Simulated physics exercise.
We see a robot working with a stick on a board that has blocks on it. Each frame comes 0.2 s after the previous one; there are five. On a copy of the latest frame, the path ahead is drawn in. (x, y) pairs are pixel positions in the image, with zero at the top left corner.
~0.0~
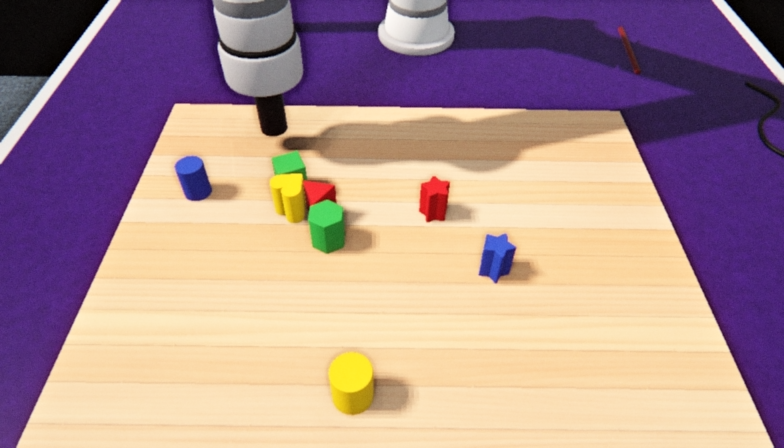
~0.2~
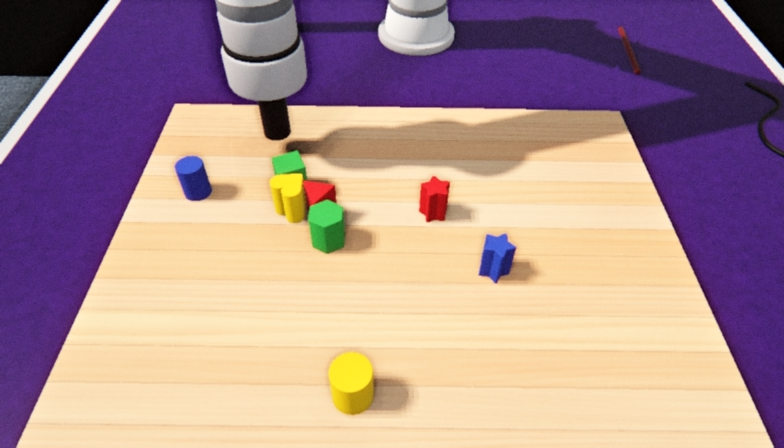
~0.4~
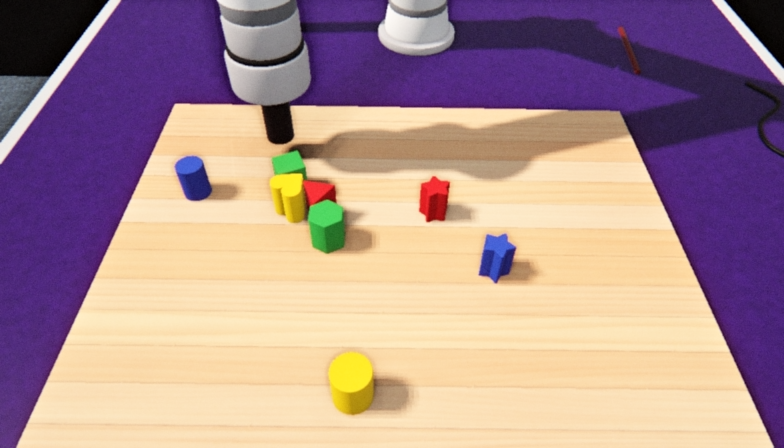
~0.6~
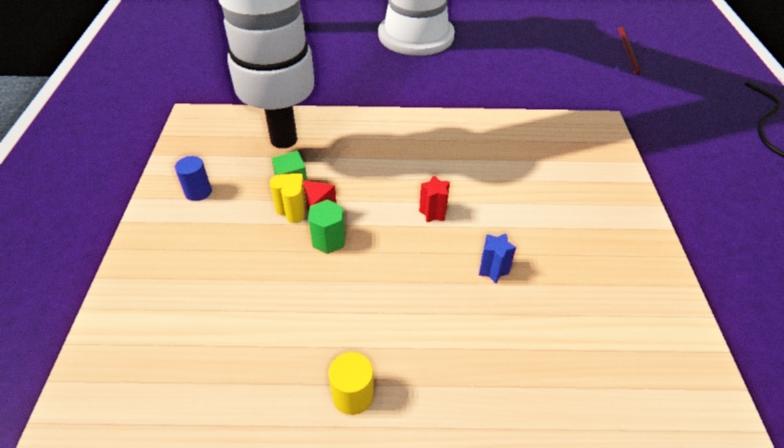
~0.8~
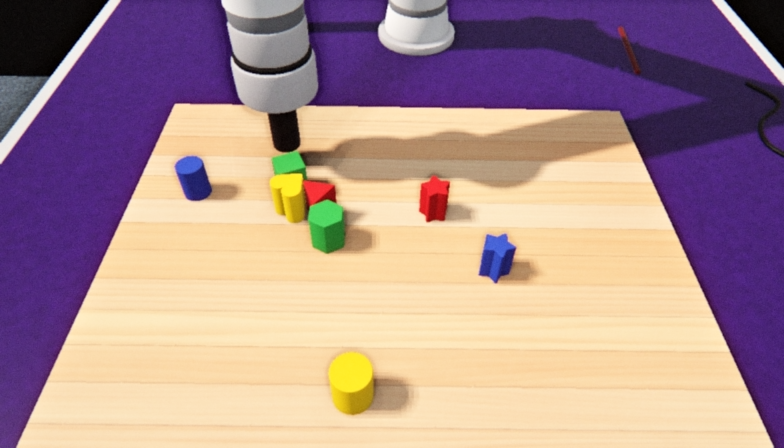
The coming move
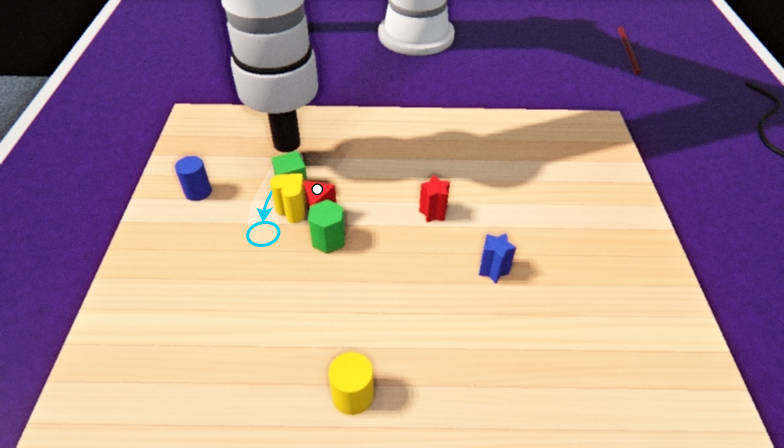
The footage shows a robot arm with a dark stick moving slightly down and to the right near the upper left of a wooden board, approaching a cluster of green, yellow and red blocks, while all the blocks stay still.
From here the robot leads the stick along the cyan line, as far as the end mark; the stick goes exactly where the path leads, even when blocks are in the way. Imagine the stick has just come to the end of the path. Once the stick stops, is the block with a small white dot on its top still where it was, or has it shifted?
At the end of the path, the block with a small white dot on its top remains in its old spot.
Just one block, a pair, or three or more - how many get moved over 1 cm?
My prediction: No fewer than three blocks.
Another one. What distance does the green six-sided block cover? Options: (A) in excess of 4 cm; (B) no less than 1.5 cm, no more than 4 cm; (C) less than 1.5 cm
It's B.
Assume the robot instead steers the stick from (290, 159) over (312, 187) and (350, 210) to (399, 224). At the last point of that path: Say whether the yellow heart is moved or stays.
Moved off its spot.
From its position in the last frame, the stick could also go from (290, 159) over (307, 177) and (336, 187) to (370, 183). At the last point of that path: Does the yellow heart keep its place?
In short: No.
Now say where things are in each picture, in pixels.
Stick's lower end (274, 129); yellow heart (288, 183); green square piece (288, 162); red triangular piece (317, 189); green six-sided block (326, 213), in the first frame.
Stick (278, 133); blocks still, in the second frame.
Stick (281, 137); blocks still, in the third frame.
Stick (284, 141); blocks still, in the fourth frame.
Stick (287, 144); yellow heart (288, 183); green square piece (288, 162); red triangular piece (317, 189); green six-sided block (326, 213), in the fifth frame.
Drawn move, from (290, 159) by way of (271, 194) to (263, 234); the dot is on the red triangular piece.
The first path, step by step. One third of the way, stick (275, 167); yellow heart (289, 190), turned 15° anticlockwise; green square piece (286, 170).
Two thirds of the way, stick (262, 192); yellow heart (297, 209), turned 50° anticlockwise; green square piece (280, 193), turned 35° anticlockwise; green six-sided block (333, 217).
At the end, stick (260, 219); yellow heart (309, 227), turned 65° anticlockwise; green square piece (284, 215), turned 50° anticlockwise; red triangular piece still; green six-sided block (348, 223), turned 45° anticlockwise.
